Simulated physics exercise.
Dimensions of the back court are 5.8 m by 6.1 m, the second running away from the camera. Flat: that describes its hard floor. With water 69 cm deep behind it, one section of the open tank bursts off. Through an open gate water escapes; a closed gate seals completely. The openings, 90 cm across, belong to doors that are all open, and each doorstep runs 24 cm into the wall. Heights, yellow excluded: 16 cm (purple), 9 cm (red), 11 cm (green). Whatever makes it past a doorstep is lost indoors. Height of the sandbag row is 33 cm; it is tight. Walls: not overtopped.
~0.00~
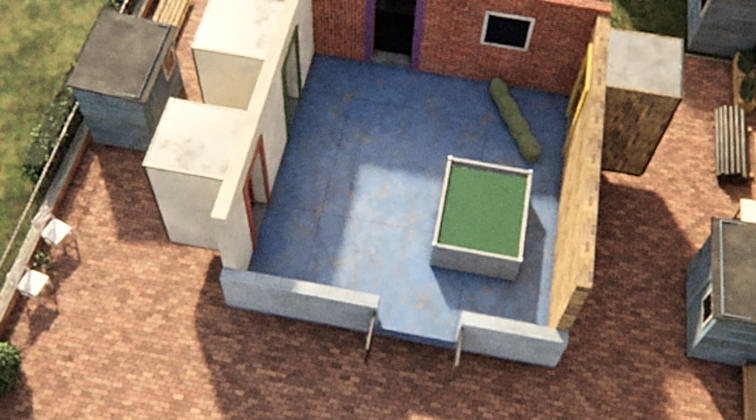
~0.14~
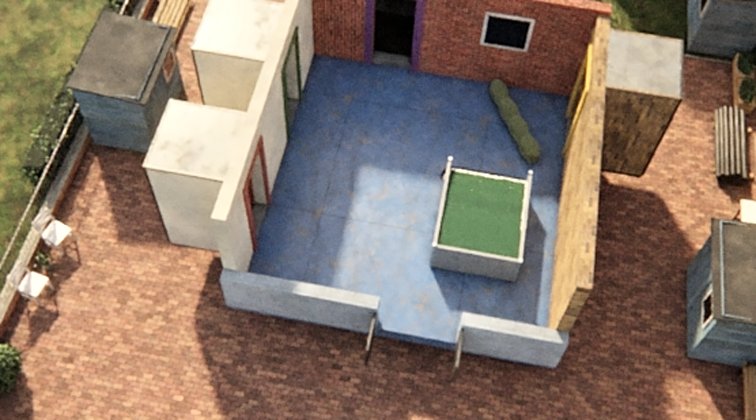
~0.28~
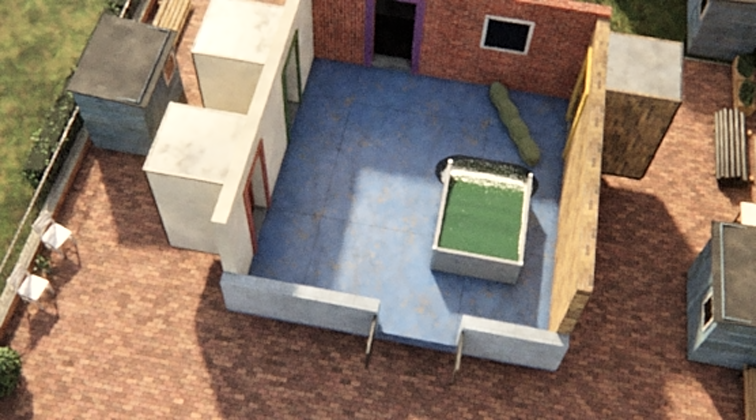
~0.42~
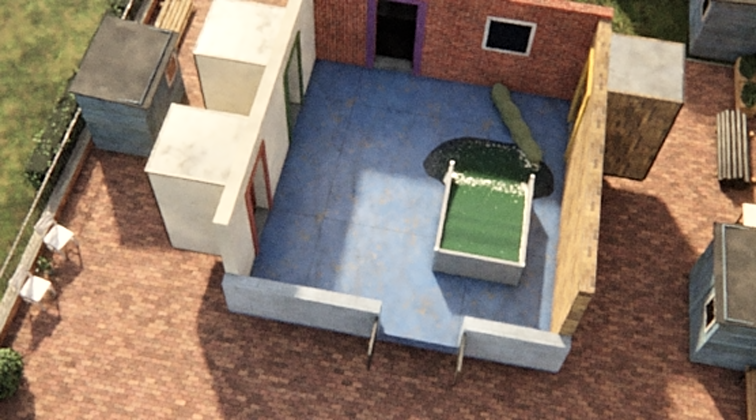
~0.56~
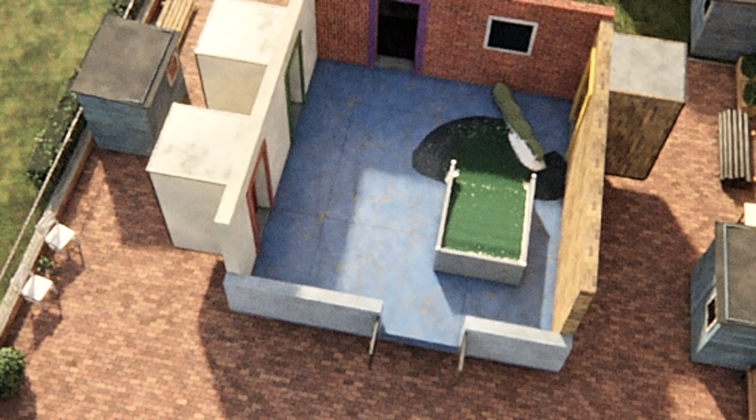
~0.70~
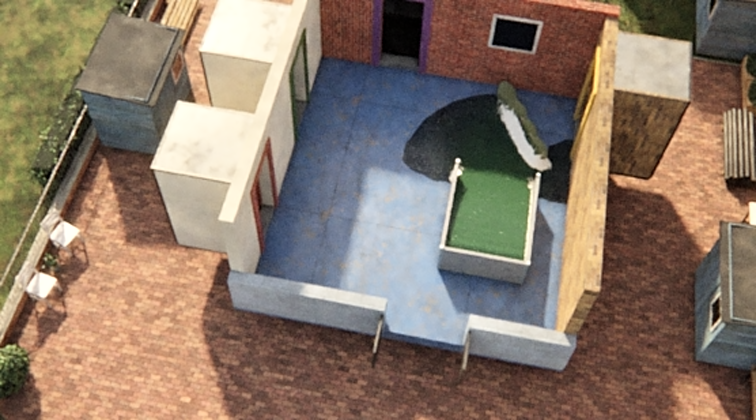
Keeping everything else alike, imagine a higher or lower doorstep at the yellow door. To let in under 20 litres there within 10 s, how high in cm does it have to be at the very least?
At least roughly 8.5 cm.
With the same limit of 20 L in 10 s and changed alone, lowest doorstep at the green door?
I'd raise green to close to 12.0 cm.
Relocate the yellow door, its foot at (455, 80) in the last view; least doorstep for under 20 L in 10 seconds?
Minimum: About 35 cm.
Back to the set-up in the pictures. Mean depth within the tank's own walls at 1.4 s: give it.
I'd put it near 34 cm.
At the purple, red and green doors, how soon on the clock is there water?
Purple 1.6 s, red 3.8 s, green 2.6 s.
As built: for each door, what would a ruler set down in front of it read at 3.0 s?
Depth (cm): Purple 17 / red 0 / green 10 / yellow 6.
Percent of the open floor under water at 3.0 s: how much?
Roughly 45 percent of the floor.
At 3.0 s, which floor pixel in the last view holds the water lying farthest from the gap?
The tip of the flood lies near (321, 60).
After 1.4 s water covers 25 % of the floor, deepest (45 cm) near (471, 86); 9 cm at the yellow door, 0 litres in over its 9 cm doorstep.
After 3.0 s water covers 45 % of the floor, deepest (40 cm) near (327, 68); 6 cm at the yellow door, 2 litres in over its 9 cm doorstep.
After 10.0 s water covers 95 % of the floor, deepest (14 cm) near (552, 350); 5 cm at the yellow door, 18 litres in over its 9 cm doorstep.
At the yellow door as built, the water arrived by 0.8 s and peaked near 13 cm at 4.2 s.
With a doorstep of 7.5 cm, 29 litres would have come in within the 10 s; with 10 cm, 11 litres. So under 20 litres takes about 8.5 cm.
